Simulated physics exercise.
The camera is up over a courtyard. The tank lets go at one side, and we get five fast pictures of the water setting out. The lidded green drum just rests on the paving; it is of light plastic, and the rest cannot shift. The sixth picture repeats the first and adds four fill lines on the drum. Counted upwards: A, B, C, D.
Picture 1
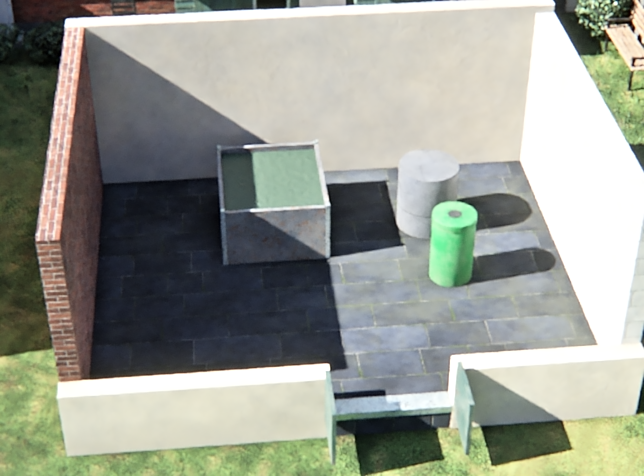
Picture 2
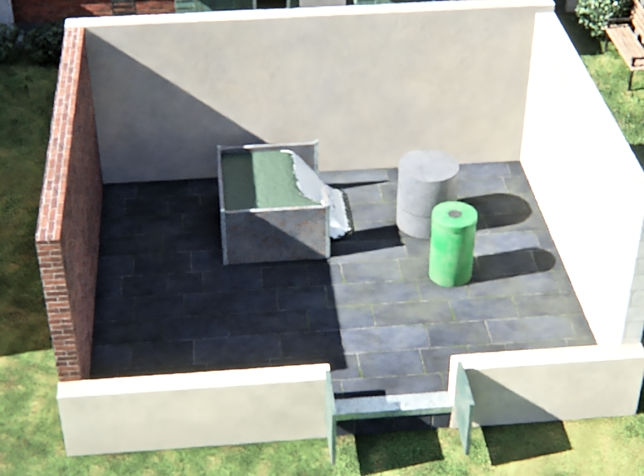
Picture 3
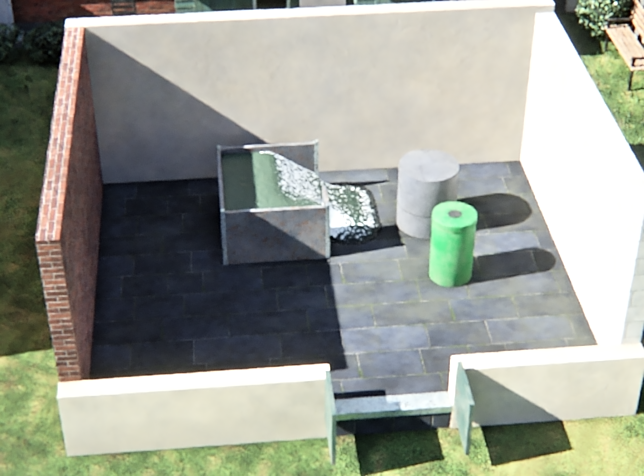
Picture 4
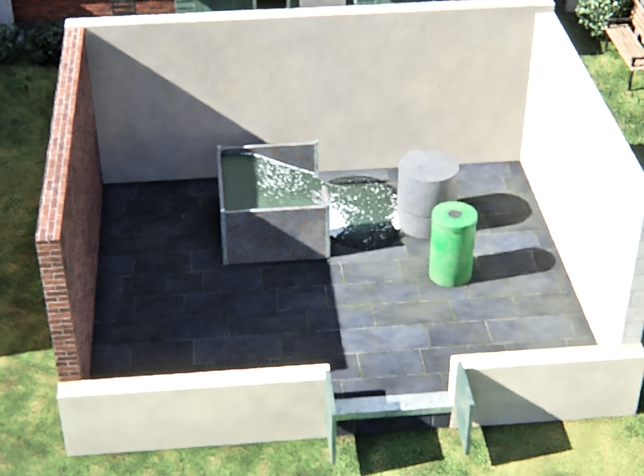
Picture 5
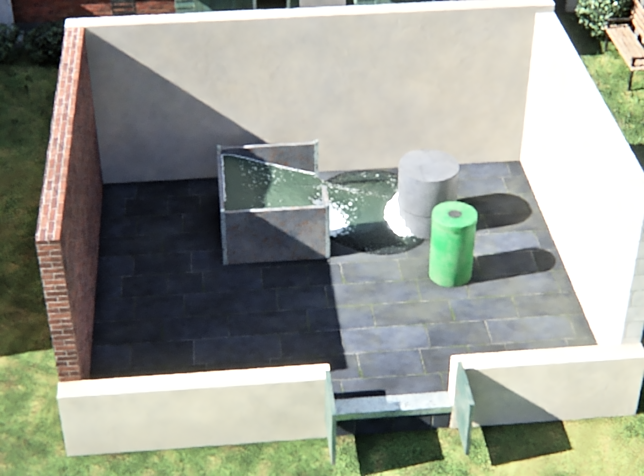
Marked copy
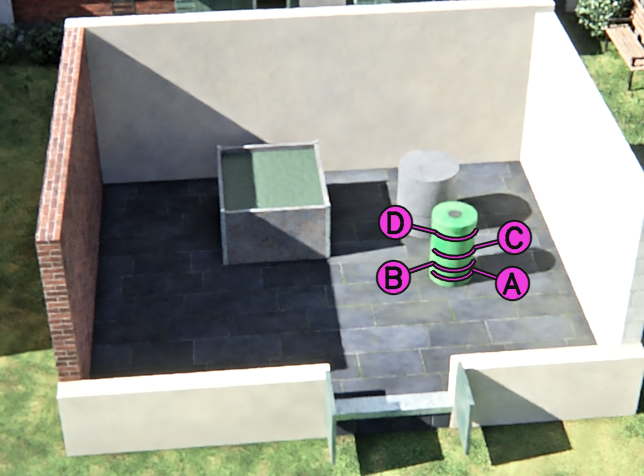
Water pouring from the right side of a square tank and spreading across courtyard paving to the base of a grey cylinder.
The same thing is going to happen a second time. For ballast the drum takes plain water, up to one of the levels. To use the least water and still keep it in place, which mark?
A is the one.
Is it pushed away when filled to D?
No, that is safe.
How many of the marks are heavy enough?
All of them.
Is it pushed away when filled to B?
No.
On the marked copy, A at (455, 279); B at (456, 270); C at (457, 257); D at (458, 239); from the bottom up A, B, C, D.
With A, it does not move.
With B, it does not move.
With C, it does not move.
With D, it does not move.
